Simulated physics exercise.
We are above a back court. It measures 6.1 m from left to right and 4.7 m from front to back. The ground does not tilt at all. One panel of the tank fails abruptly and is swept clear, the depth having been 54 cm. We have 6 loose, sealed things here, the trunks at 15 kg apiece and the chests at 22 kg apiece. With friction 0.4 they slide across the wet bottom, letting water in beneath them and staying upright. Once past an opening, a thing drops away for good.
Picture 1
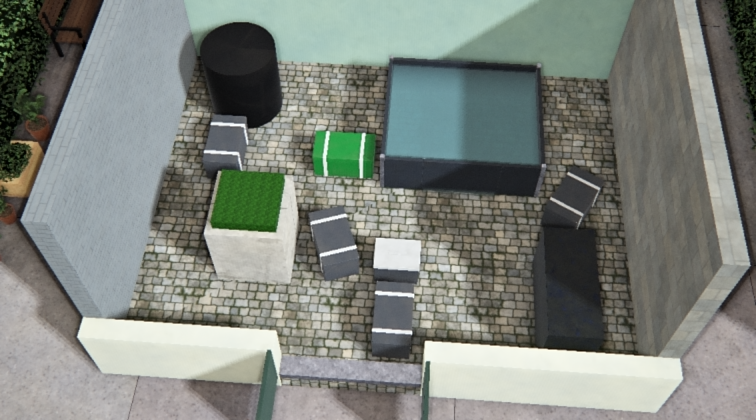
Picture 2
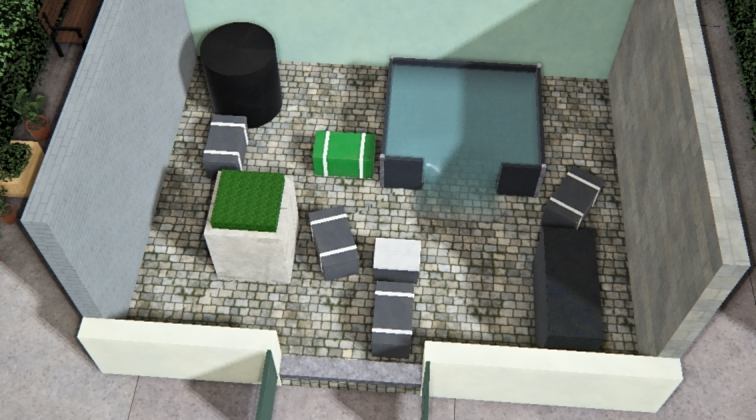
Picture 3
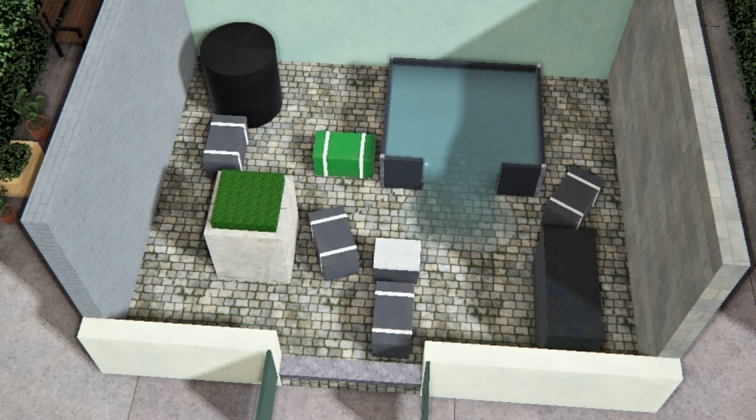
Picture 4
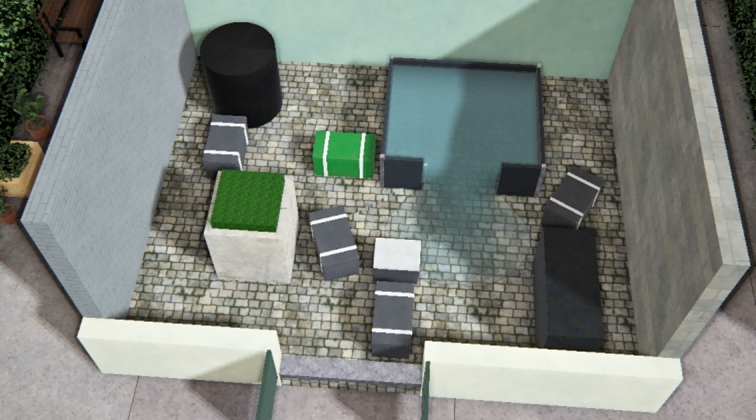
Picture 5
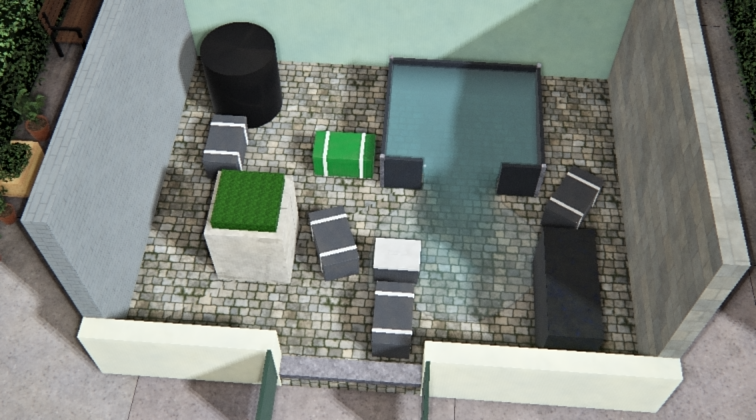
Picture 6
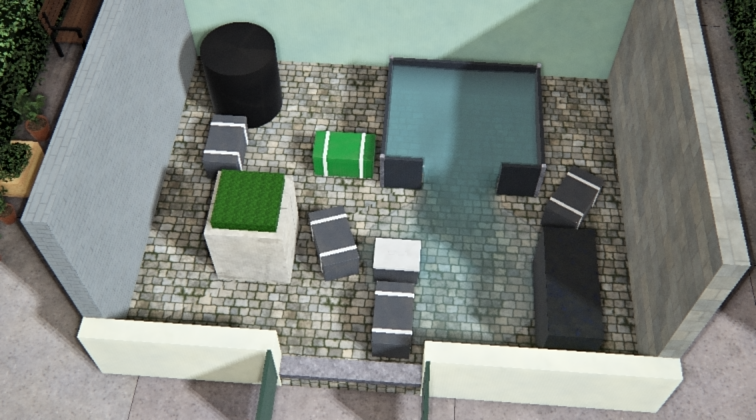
The footage shows a walled, cobbled court holding a green trunk, dark trunks and blocks as the front panel of a water tank gives way, and water spreads forward across the paving while the surrounding objects stay still.
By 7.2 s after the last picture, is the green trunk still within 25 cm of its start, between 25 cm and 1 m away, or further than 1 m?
The way I see it, it stays in its spot.
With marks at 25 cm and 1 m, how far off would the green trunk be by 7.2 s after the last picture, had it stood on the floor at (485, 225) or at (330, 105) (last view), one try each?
Try one: It is washed away. Try two: It hardly moves.
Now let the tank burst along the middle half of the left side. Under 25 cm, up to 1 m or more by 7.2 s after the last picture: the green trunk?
The green trunk is swept away.
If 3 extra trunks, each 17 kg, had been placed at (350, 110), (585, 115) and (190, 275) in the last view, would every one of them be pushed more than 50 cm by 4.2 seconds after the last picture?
Taking them in order: Not far enough, not far enough and not far enough.
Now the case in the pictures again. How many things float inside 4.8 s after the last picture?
By my count, 0.
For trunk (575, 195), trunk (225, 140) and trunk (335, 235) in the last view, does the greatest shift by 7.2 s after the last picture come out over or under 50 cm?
Within the limit, then within the limit, then within the limit.
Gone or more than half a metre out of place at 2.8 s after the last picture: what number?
I count 2 of them.
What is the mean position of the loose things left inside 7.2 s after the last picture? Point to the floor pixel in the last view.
It works out to somewhere near (366, 190) on the floor.
Then, 0.9 s after the last picture the green trunk is near (344, 146), 0.0 m from its start, aground; 0 of 6 are out; 0 afloat.
Then, 2.8 s after the last picture the green trunk is near (344, 146), 0.0 m from its start, aground; 2 of 6 are out; 0 afloat.
Then, 4.8 s after the last picture the green trunk is near (344, 146), 0.0 m from its start, aground; 2 of 6 are out; 0 afloat.
Then, 7.2 s after the last picture the green trunk is near (344, 146), 0.0 m from its start, aground; 2 of 6 are out; 0 afloat.
